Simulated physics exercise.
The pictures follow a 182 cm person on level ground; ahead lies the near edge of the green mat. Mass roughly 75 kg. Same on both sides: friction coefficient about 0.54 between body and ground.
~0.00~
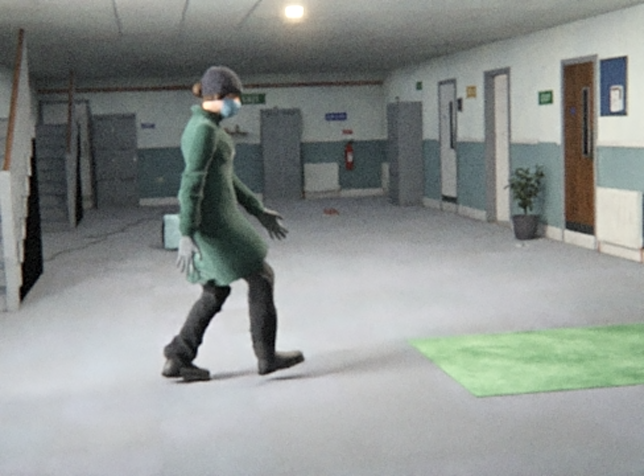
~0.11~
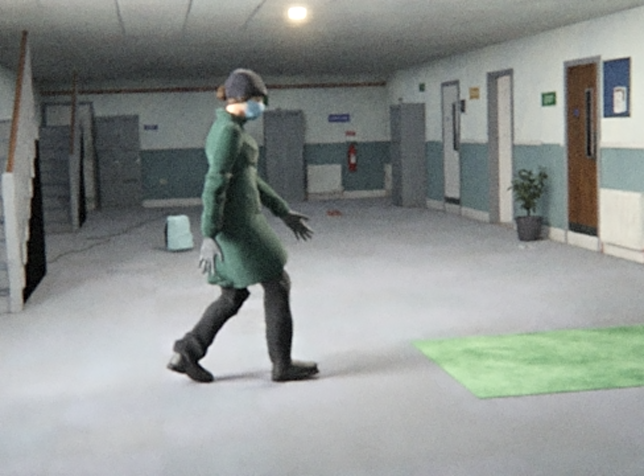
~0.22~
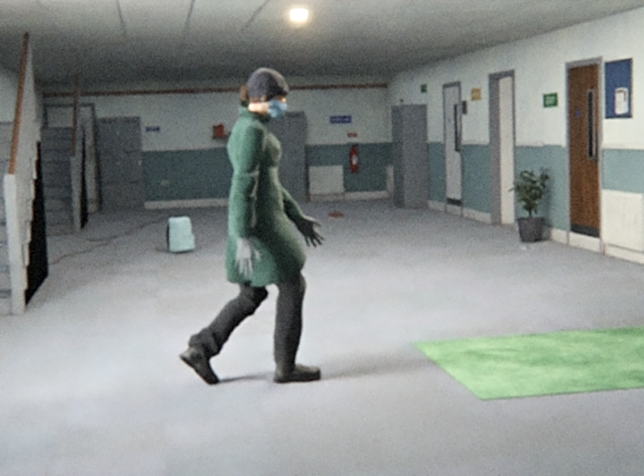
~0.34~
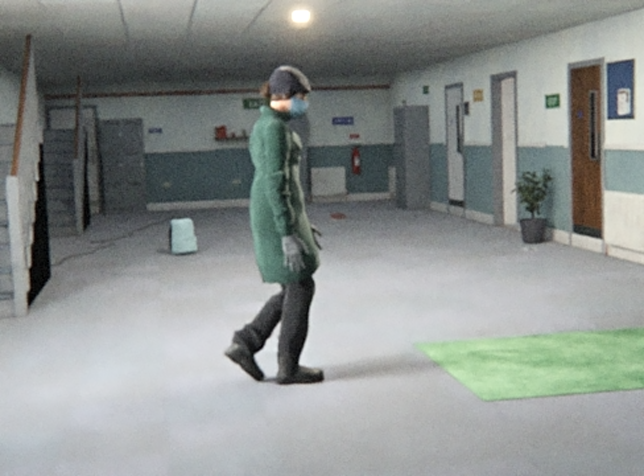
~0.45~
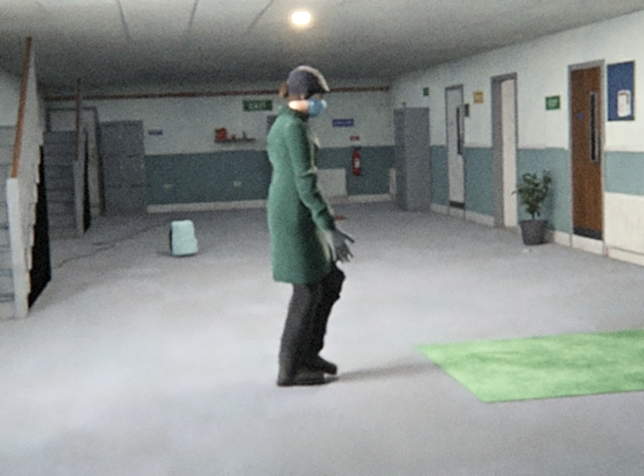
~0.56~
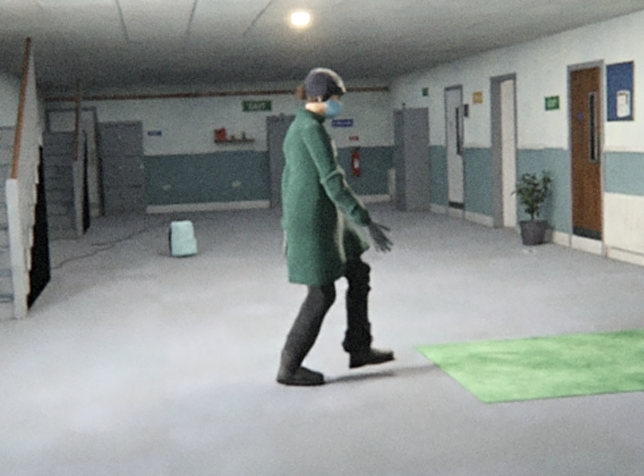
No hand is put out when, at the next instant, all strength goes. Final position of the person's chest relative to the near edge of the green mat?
The person's chest comes to rest short of the near edge of the green mat.
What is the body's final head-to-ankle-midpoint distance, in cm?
I'd put it at roughly 70 centimetres.
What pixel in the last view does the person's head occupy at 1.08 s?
Estimate: About (420, 247).
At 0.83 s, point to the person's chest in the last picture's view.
Look close to (355, 207) and you'll spot it.
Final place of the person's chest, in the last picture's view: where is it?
About (373, 321).
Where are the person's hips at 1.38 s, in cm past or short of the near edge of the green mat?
Around 40 cm shy of it.
After 0.83 s the person's chest is 50 cm short of the near edge of the green mat, near (355, 207) in the last picture's view; the person's hips 52 cm short of the near edge of the green mat.
After 1.08 s the person's chest is 34 cm short of the near edge of the green mat, near (379, 260) in the last picture's view; the person's hips 43 cm short of the near edge of the green mat.
After 1.38 s the person's chest is 21 cm short of the near edge of the green mat, near (387, 301) in the last picture's view; the person's hips 38 cm short of the near edge of the green mat.
By 2.4 s, person's hips stop short of the near edge of the green mat; person's chest stops short of the near edge of the green mat.
